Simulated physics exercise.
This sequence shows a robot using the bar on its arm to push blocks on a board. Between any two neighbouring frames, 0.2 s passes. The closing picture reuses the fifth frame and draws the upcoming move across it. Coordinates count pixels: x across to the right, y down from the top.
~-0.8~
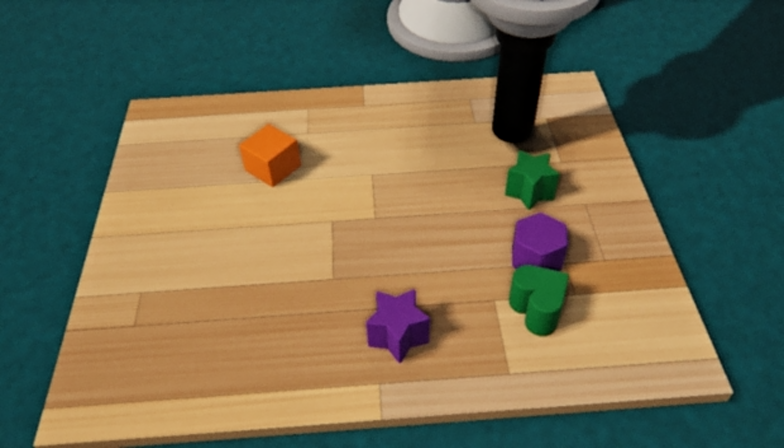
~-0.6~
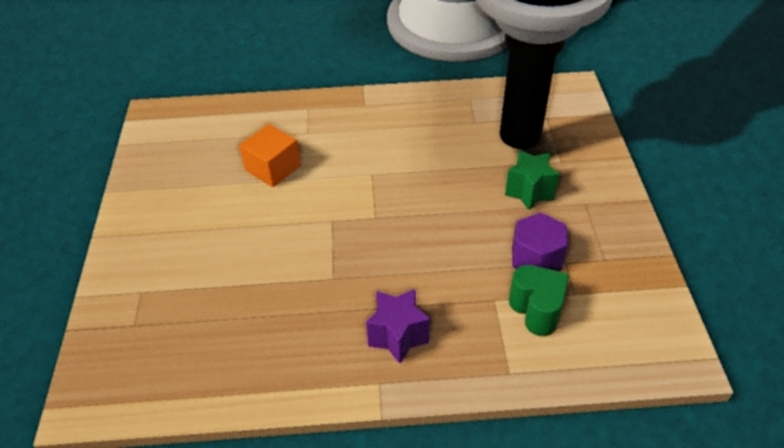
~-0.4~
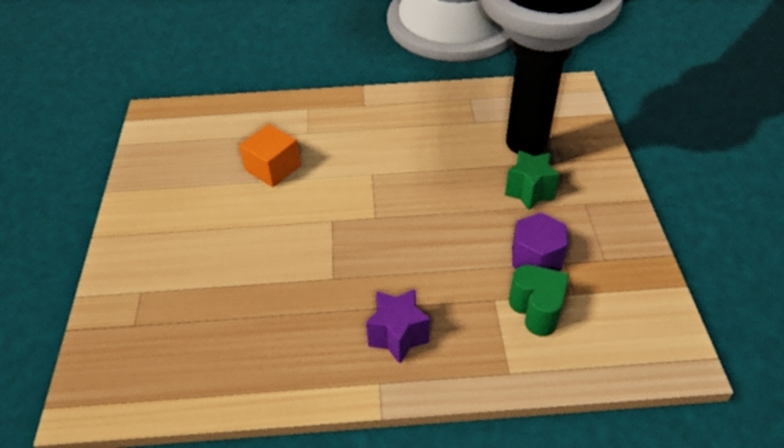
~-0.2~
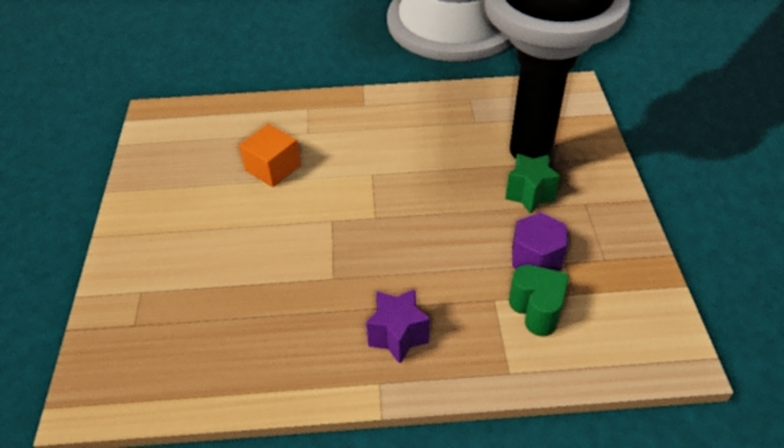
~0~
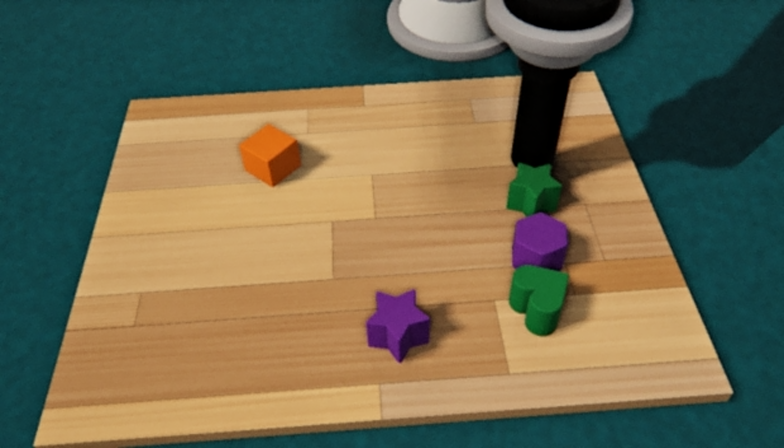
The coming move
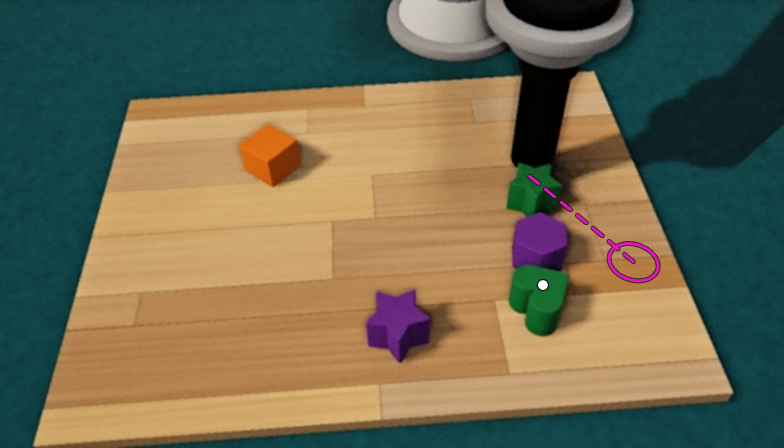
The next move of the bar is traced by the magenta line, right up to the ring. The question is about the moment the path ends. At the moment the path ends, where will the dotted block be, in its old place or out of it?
That one stays where it is.
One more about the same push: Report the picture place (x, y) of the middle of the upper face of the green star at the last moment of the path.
My estimate: (552, 204).
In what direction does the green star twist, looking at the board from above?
Watching from overhead, you'd notice the green star rotating clockwise.
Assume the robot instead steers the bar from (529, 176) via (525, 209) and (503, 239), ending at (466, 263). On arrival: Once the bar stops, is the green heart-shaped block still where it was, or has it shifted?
Well, the green heart-shaped block shifts from its place.
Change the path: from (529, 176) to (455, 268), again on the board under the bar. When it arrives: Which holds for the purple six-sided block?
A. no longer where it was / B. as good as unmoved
A: No longer where it was.
The drawn path runs from (529, 176) directly to (633, 262); the dot is on the green heart-shaped block.
On the path given first. One third of the way, bar (565, 187); green star (544, 198), turned 40° clockwise.
Two thirds of the way, bar (601, 216); green star (552, 204), turned 70° clockwise; purple six-sided block (537, 238).
At the end, bar (639, 247); green star (552, 204), turned 70° clockwise; purple six-sided block (537, 238); green heart-shaped block not moved.
